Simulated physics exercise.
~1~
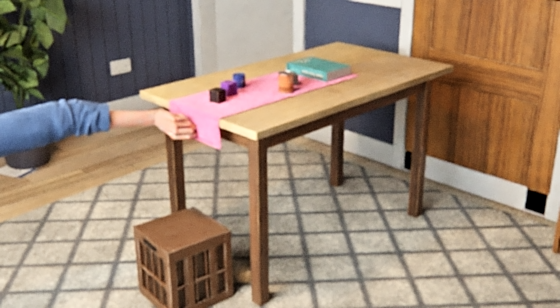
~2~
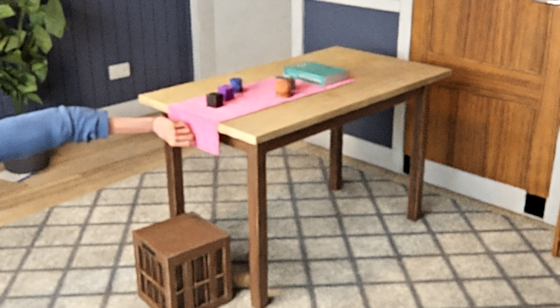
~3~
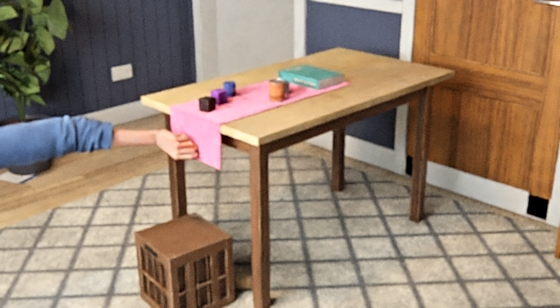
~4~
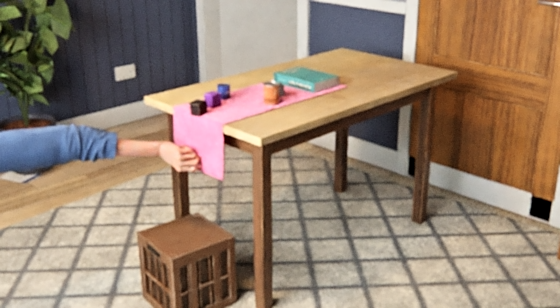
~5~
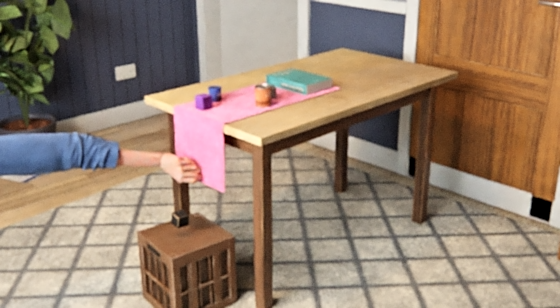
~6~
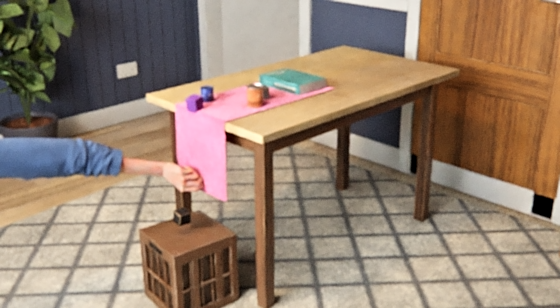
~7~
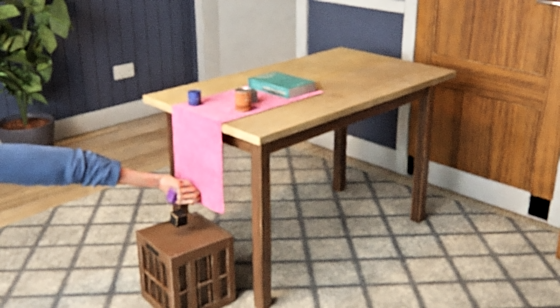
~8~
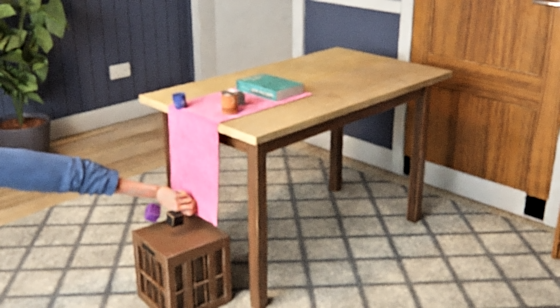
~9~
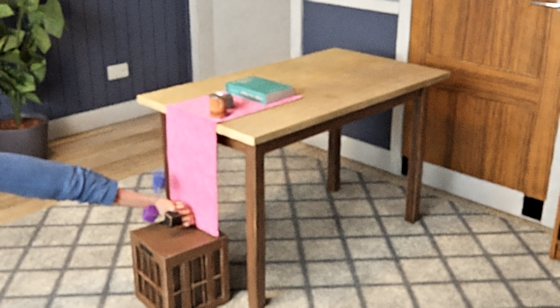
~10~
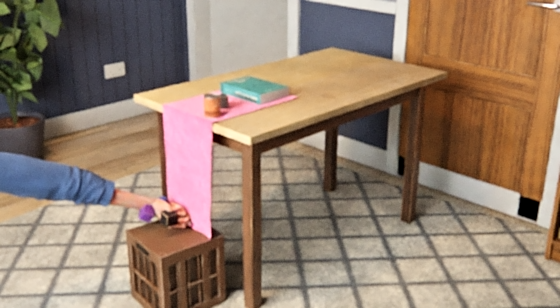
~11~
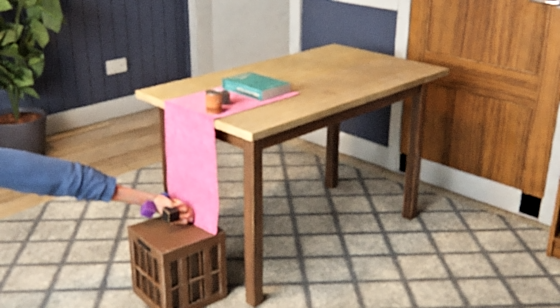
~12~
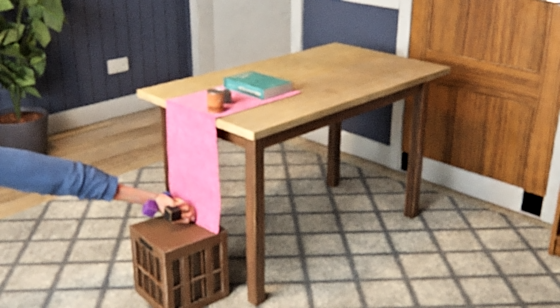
At the start, a hand at the left holds the end of a pink runner on a wooden table, where a black cube, a purple cube, a blue pot, an orange can and a teal book rest. The hand draws the cloth down over the table's left end, carrying everything along. The black cube goes over first and lands on the brown crate below. The purple cube tumbles off next, and then the blue pot drops too. Finally the hand stops with the cloth's hem on the crate, while the upright can and the book remain on the table.
